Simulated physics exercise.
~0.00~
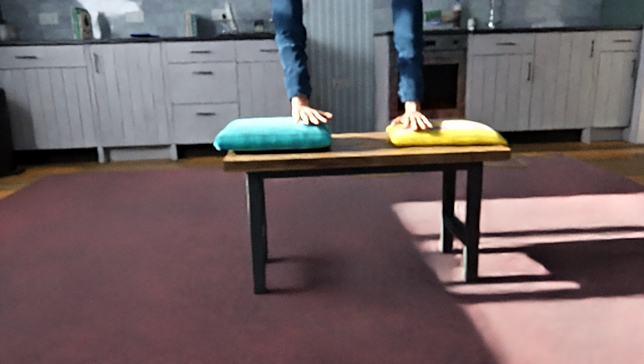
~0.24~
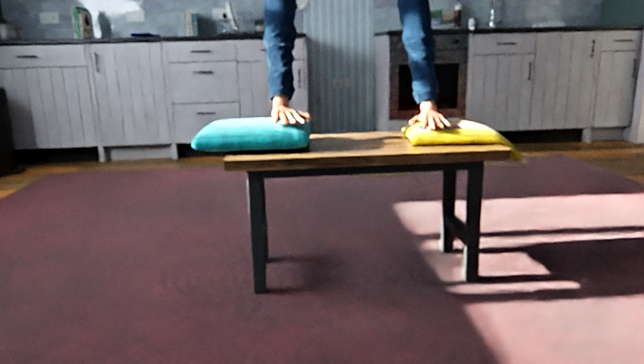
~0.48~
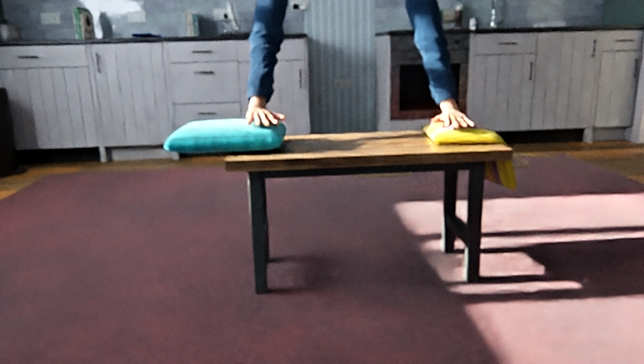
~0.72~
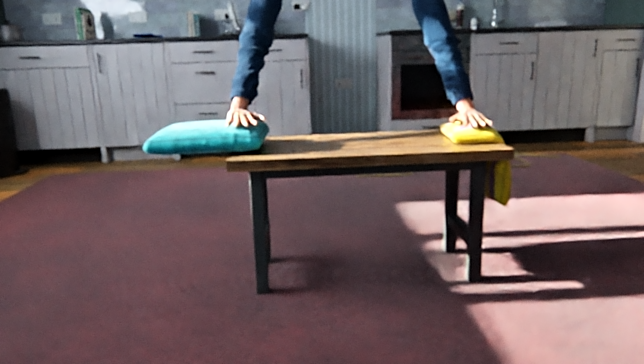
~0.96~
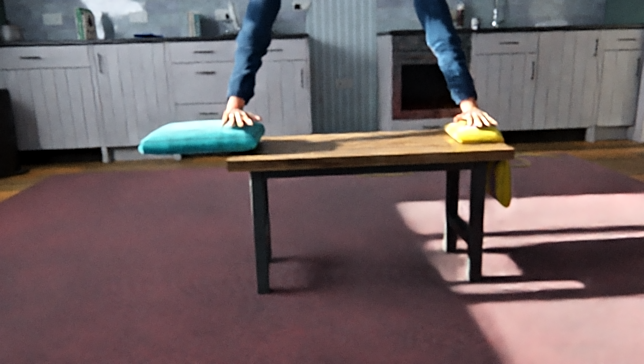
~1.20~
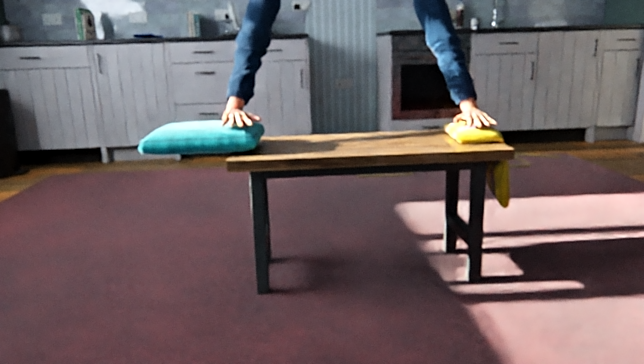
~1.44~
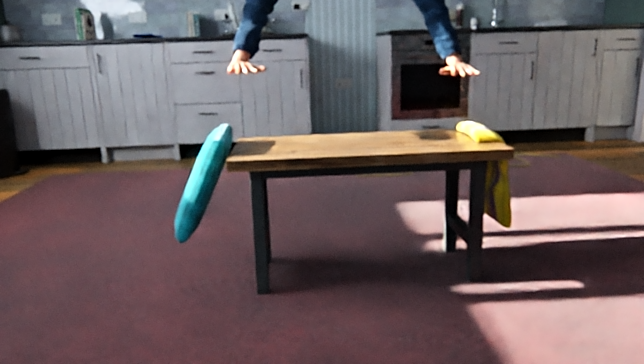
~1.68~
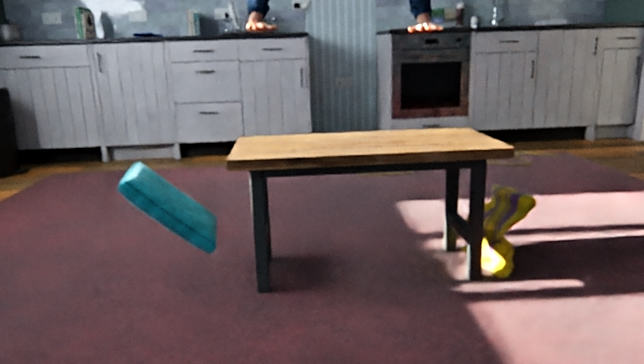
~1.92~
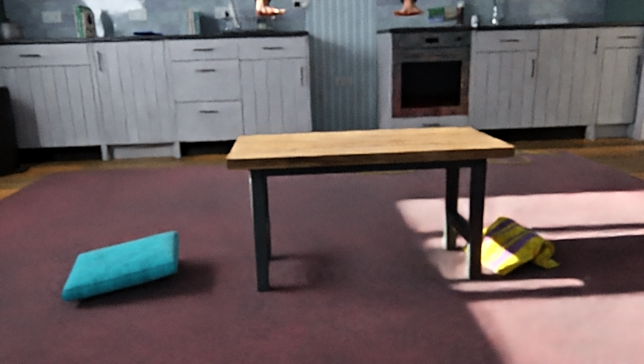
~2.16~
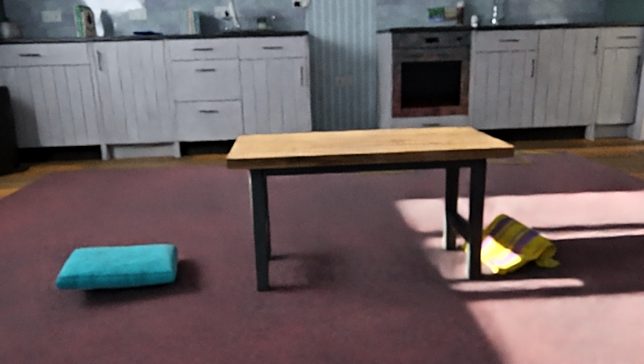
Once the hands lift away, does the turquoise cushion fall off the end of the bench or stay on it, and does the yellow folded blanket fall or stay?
The turquoise cushion slumps off the left end of the bench and lands on the floor. The yellow folded blanket also tips over and falls to the floor at the right end.
